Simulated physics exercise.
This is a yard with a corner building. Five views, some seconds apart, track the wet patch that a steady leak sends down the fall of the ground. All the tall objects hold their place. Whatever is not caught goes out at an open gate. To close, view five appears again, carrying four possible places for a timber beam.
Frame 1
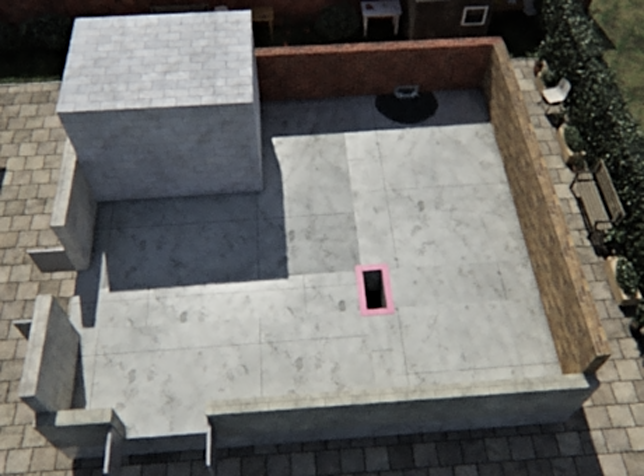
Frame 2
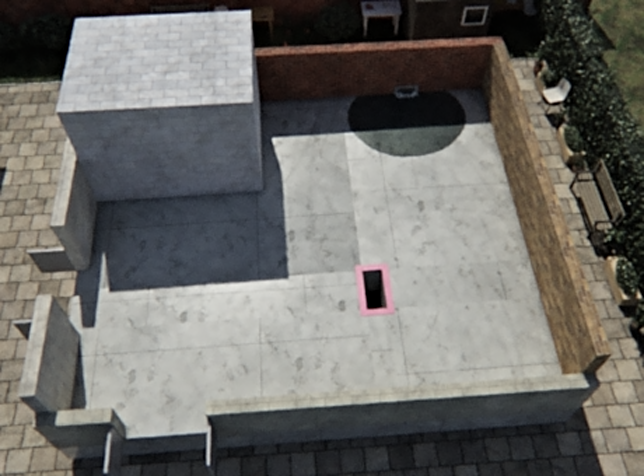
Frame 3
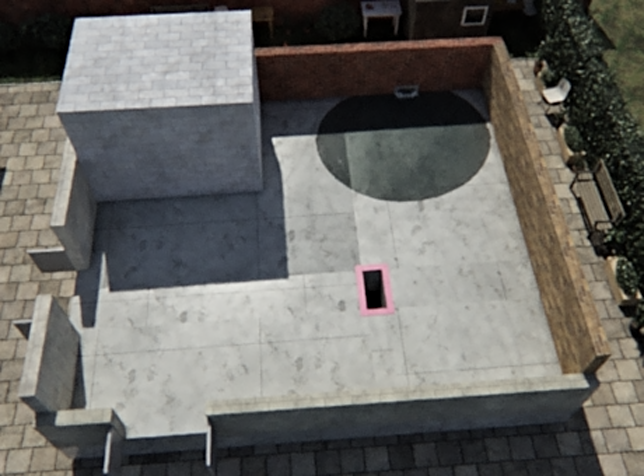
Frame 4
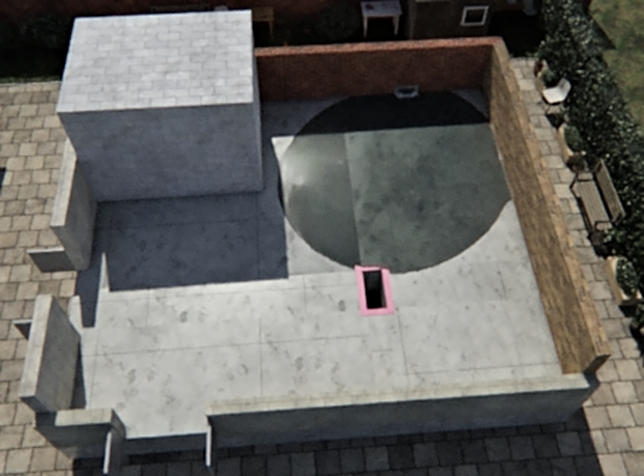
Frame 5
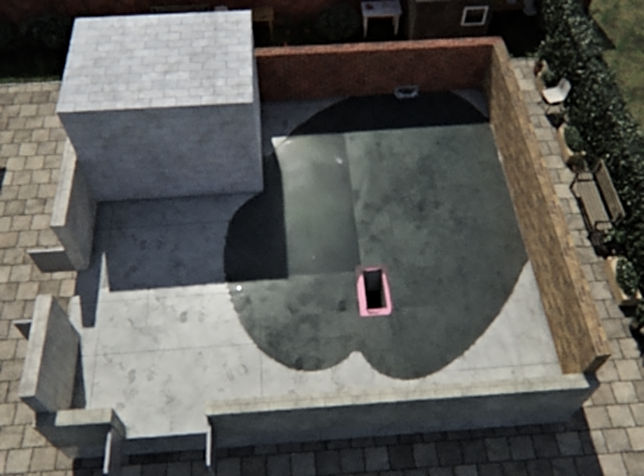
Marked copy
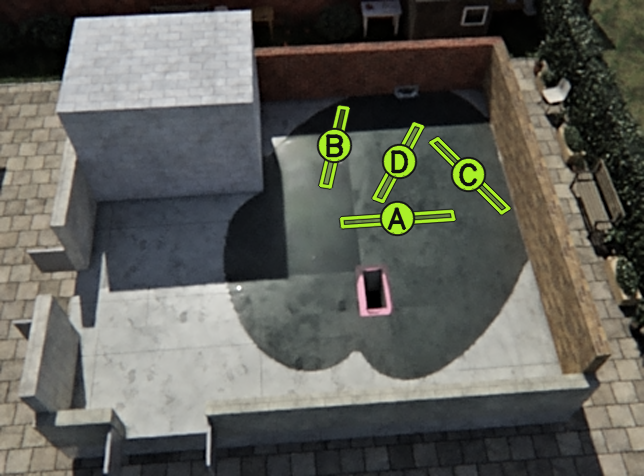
Walled yard with a corner building, dark water spreading from the back wall across pale paving and surrounding a pink-edged drain.
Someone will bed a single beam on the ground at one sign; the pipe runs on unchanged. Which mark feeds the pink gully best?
The answer is position B.
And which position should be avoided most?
That would be A.
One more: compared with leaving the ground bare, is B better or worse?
Position B is better.
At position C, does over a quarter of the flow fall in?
No, it does not.
On the marked copy, A from (342, 222) to (452, 215); B from (325, 186) to (343, 107); C from (434, 140) to (505, 210); D from (378, 199) to (418, 125).
For position A, next to none of the stream goes into the pink gully, about 98 % out by the gates.
For position B, about 26 % of the stream goes into the pink gully, about 72 % out by the gates.
For position C, about 17 % of the stream goes into the pink gully, about 80 % out by the gates.
For position D, about 15 % of the stream goes into the pink gully, about 84 % out by the gates.
